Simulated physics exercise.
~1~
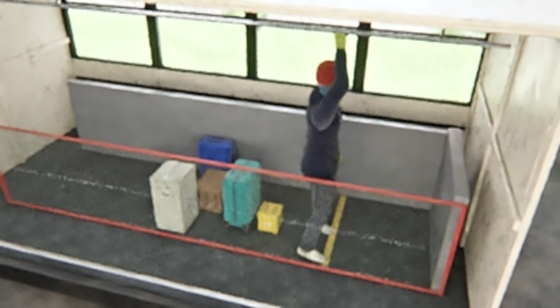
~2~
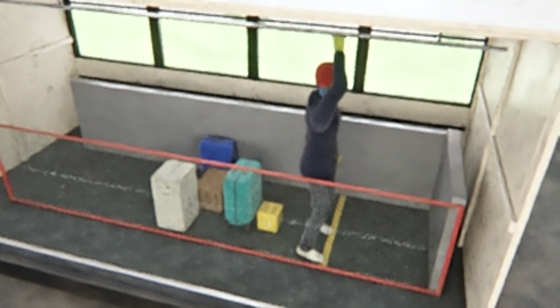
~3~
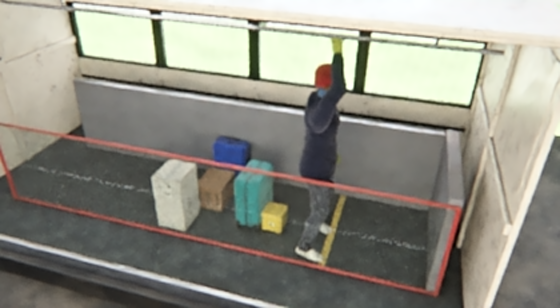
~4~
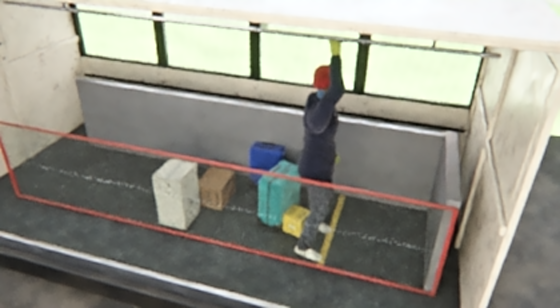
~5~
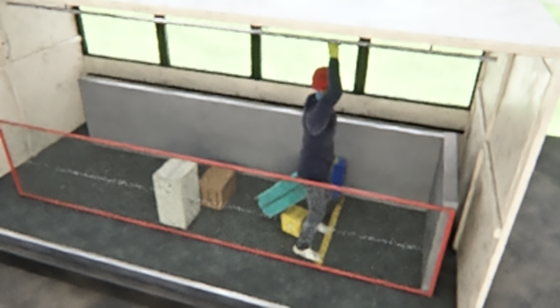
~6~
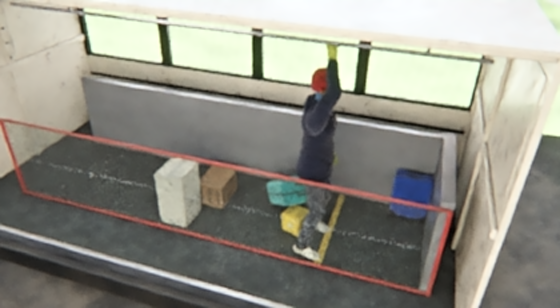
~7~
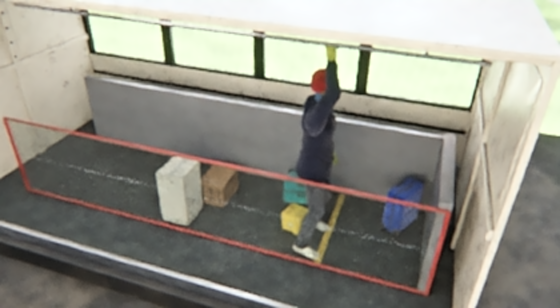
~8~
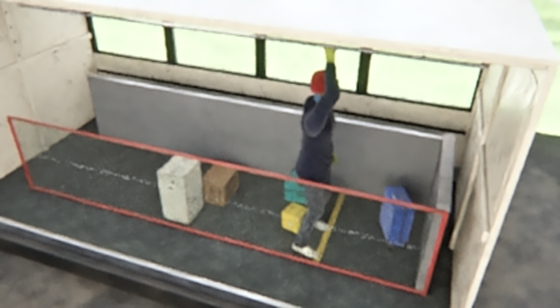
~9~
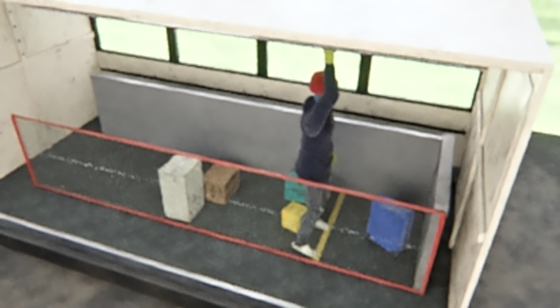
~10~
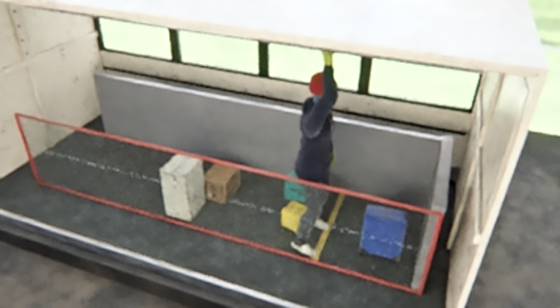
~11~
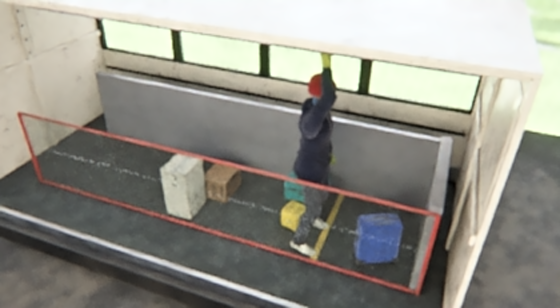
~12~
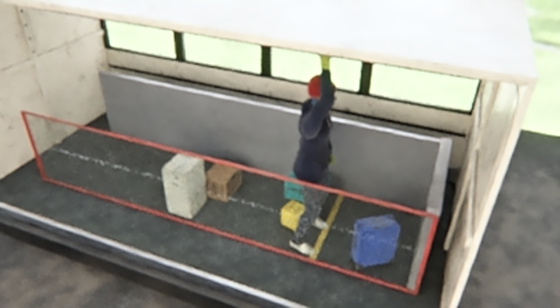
A blue case rolls right past the yellow line while a teal case tips over.
